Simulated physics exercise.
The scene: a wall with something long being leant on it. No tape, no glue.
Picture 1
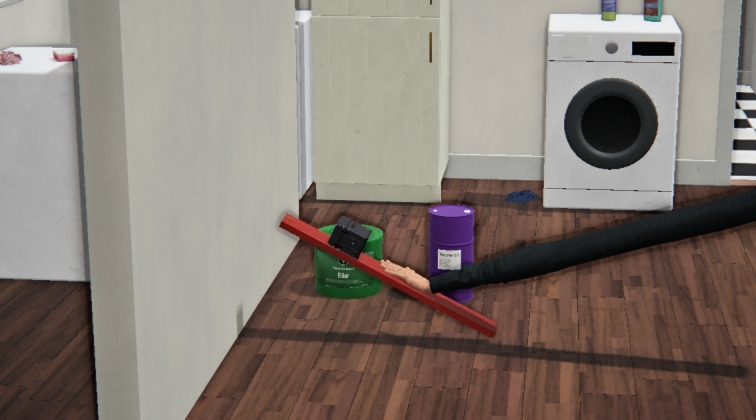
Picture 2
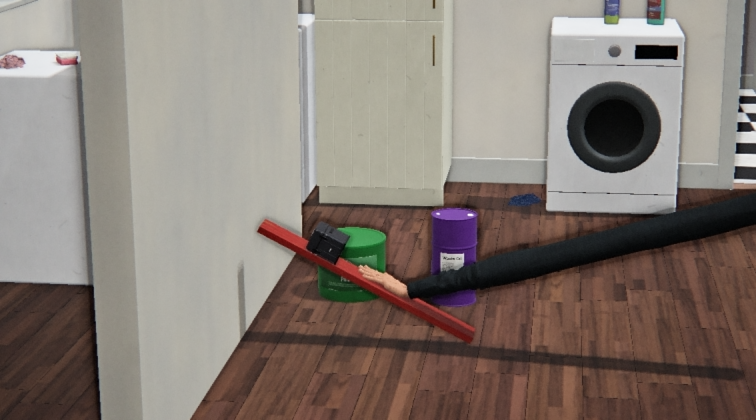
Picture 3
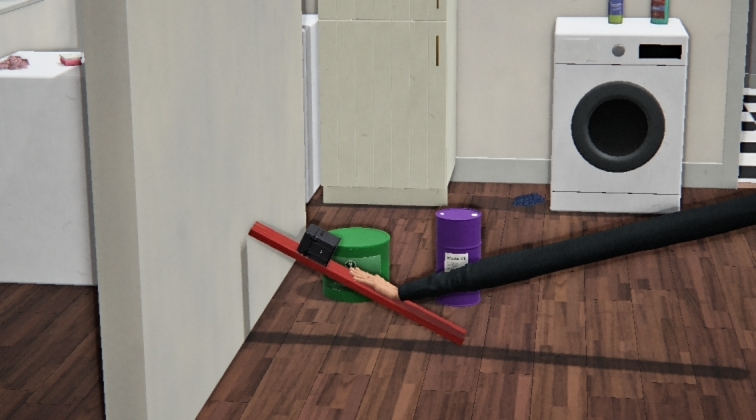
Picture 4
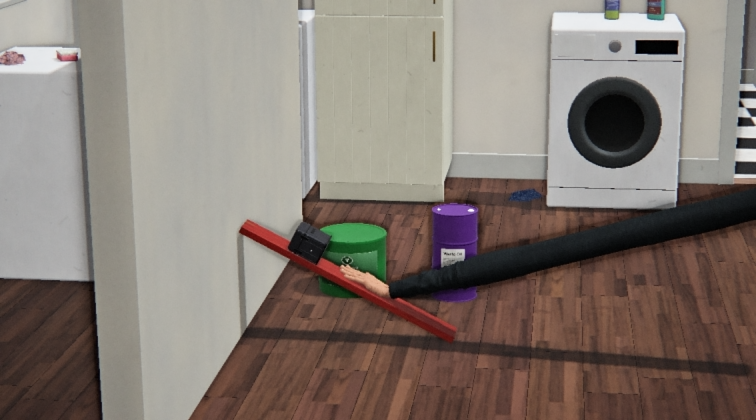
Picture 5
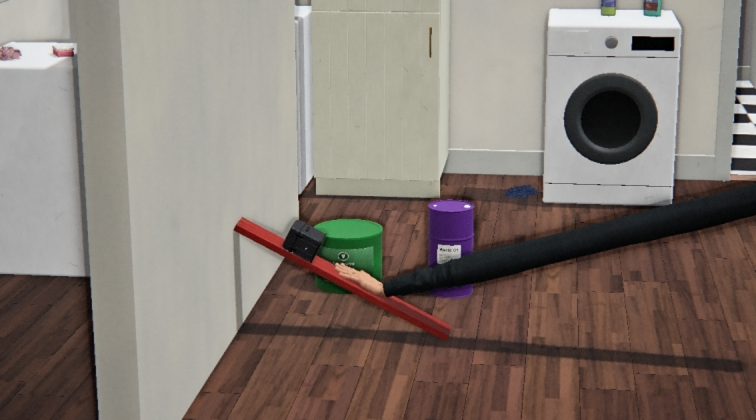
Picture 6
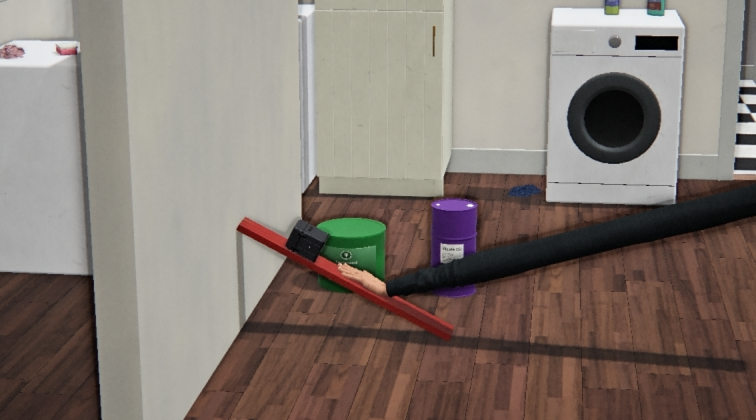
A black-sleeved arm moves a red plank left and leans it against the wall.
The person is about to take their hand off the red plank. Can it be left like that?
The plank gives way.
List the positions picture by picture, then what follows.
The first frame shows on its way; red plank (389, 275); purple canister (451, 253).
The second frame shows on its way; red plank (367, 281); purple canister (454, 257).
The third frame shows on its way; red plank (358, 283); purple canister (458, 257).
The fourth frame shows on its way; red plank (349, 281); purple canister (455, 252).
The fifth frame shows propped up under the hand; red plank (343, 279); purple canister (451, 249).
The sixth frame shows propped up under the hand; red plank (346, 279); purple canister (454, 248).
Then, 0.20 s later than the last frame, red plank sunk by 4° near (349, 286).
Then, 0.30 s later than the last frame, red plank sunk by 15° near (357, 307).
Then, 0.40 s later than the last frame, red plank sunk by 27° near (362, 328).
Then, 0.50 s later than the last frame, as before.
When it is over, moved from the start, red plank; the other 2 as before. End places, in pixels of the last picture, red plank near (362, 330). The plank slides down.
